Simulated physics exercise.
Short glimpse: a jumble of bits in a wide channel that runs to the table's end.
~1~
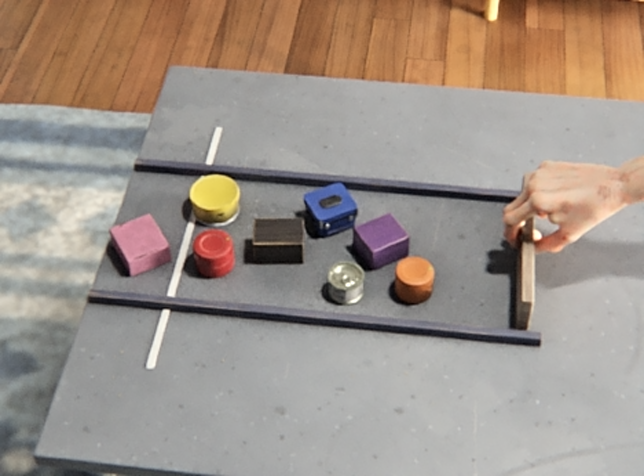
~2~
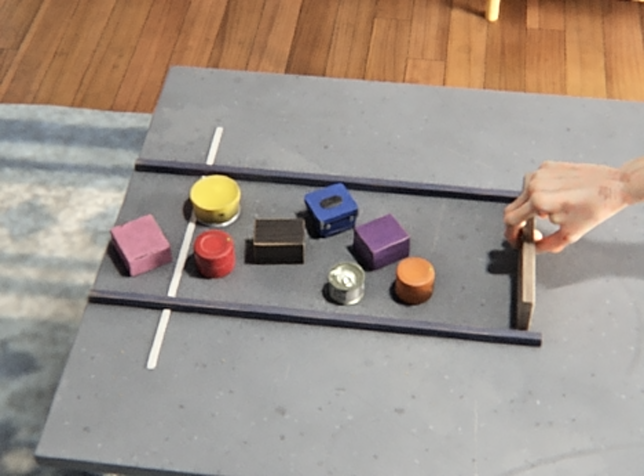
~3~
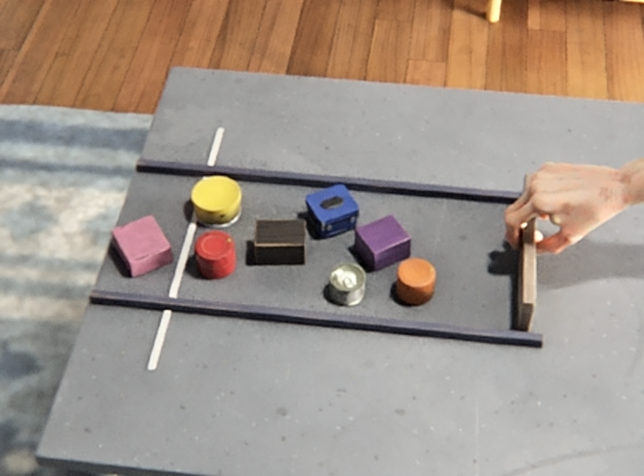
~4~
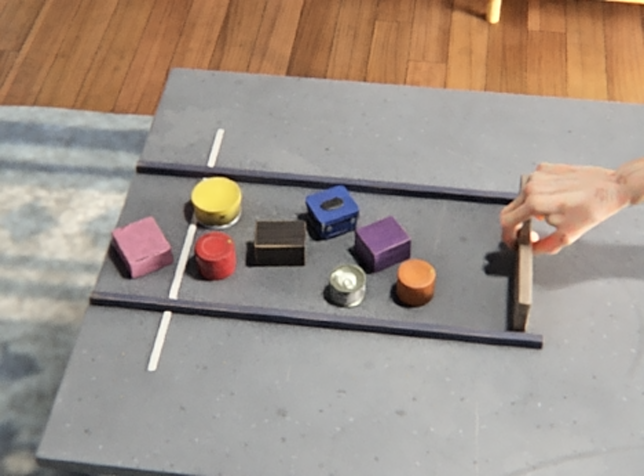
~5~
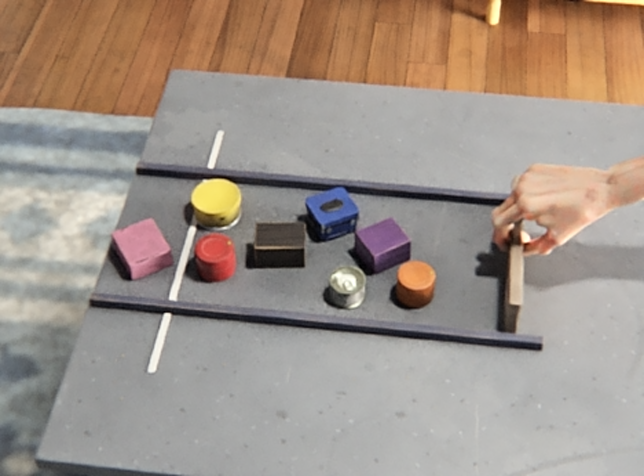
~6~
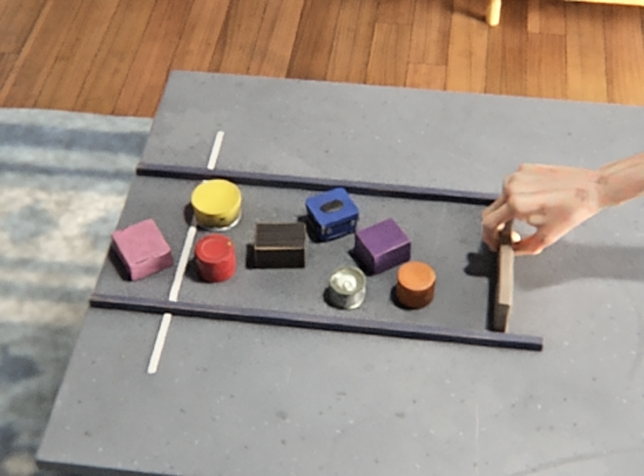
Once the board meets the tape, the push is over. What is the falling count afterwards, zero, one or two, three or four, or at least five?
There will be one or two losses over the edge.
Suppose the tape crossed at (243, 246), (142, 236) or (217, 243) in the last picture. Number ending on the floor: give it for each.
Per try: 0; 4; 0.
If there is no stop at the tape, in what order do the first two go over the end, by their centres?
In order: The pink block, the yellow tin.
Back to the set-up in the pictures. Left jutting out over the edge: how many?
Count of overhanging things: 1.
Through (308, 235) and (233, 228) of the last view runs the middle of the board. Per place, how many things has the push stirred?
Tally: First 6; then 8.
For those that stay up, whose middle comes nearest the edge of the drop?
I'd say the yellow tin.
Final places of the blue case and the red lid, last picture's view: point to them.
You'll see the blue case at (181, 190), with the red lid at (120, 277).
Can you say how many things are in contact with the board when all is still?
Contact count: 4.
Soon after, none off yet; pink block at rest near (142, 249); yellow tin at rest near (217, 205); red lid at rest near (215, 259).
Then, none off yet; pink block moving near (137, 249); yellow tin at rest near (217, 205); red lid moved about its own width near (183, 261).
By the end, the number that fall off is one or two; fallen, pink block.
